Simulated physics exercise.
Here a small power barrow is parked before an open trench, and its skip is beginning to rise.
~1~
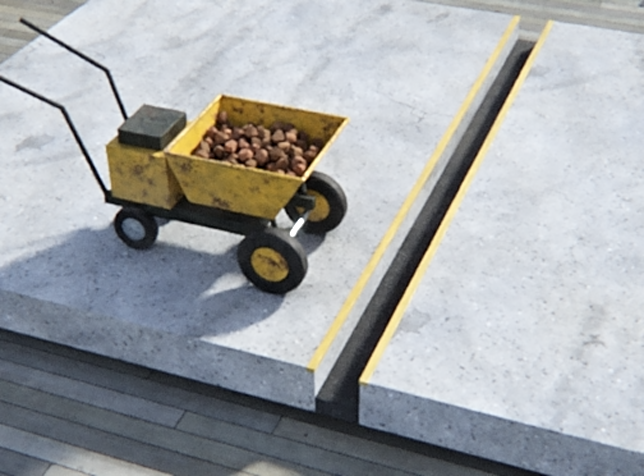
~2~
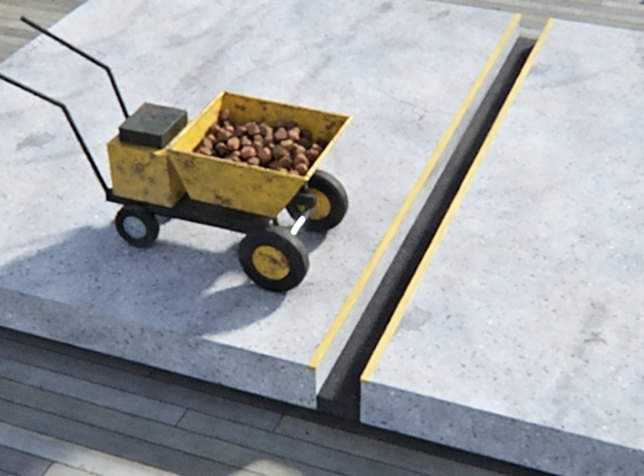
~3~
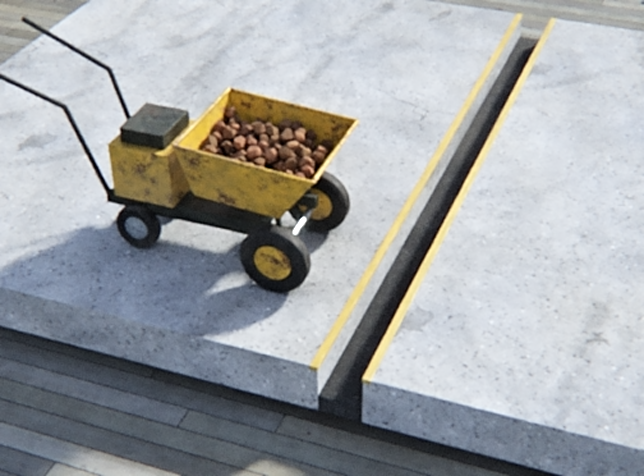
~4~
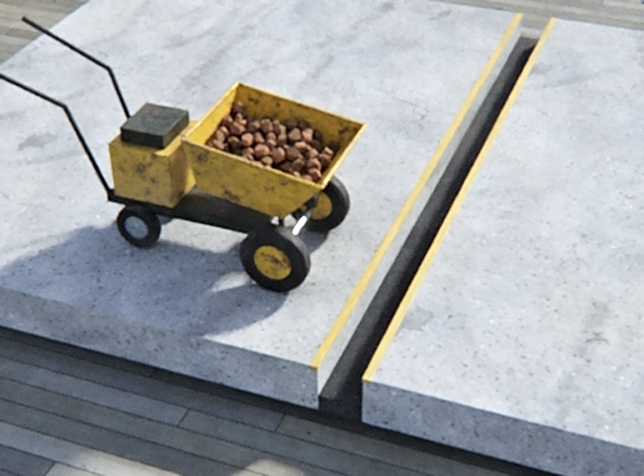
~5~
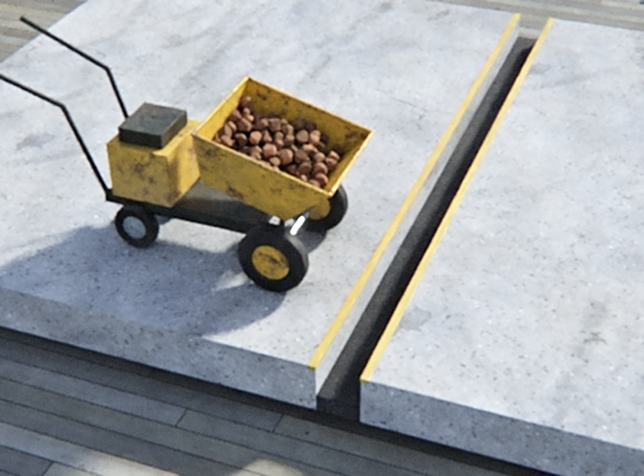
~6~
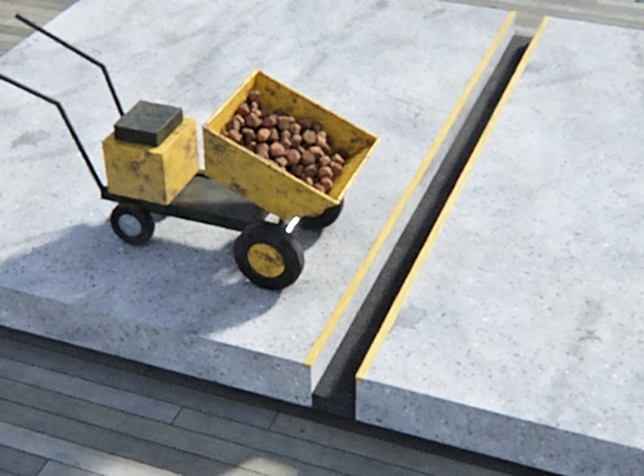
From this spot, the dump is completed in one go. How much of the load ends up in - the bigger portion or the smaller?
Smaller portion.
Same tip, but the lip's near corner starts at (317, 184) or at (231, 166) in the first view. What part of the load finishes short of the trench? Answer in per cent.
In turn, around 0 per cent and 30 per cent.
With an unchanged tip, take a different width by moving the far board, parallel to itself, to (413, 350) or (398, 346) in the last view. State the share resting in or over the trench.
About 90 and 70 per cent.
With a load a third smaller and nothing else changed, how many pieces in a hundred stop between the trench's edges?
Estimated share: Near 40 in a hundred.
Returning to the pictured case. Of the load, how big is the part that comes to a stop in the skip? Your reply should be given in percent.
It comes to about 20 percent.
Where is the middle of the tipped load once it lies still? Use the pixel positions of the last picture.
Near pixel (424, 276).
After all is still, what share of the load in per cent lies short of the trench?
I'd estimate about 0 per cent of the load.
Just after the last frame, skip tipped steeply; every one in the skip.
A moment on, skip tipped right over; the larger part in the skip; about a tenth in or heaped over the trench; about a tenth beyond it; just a few falling.
Further on, skip tipped right over; roughly a quarter in the skip; roughly a quarter in or heaped over the trench; roughly half beyond it.
When it is over, skip tipped right over; roughly a quarter in the skip; roughly a quarter in or heaped over the trench; roughly half beyond it.
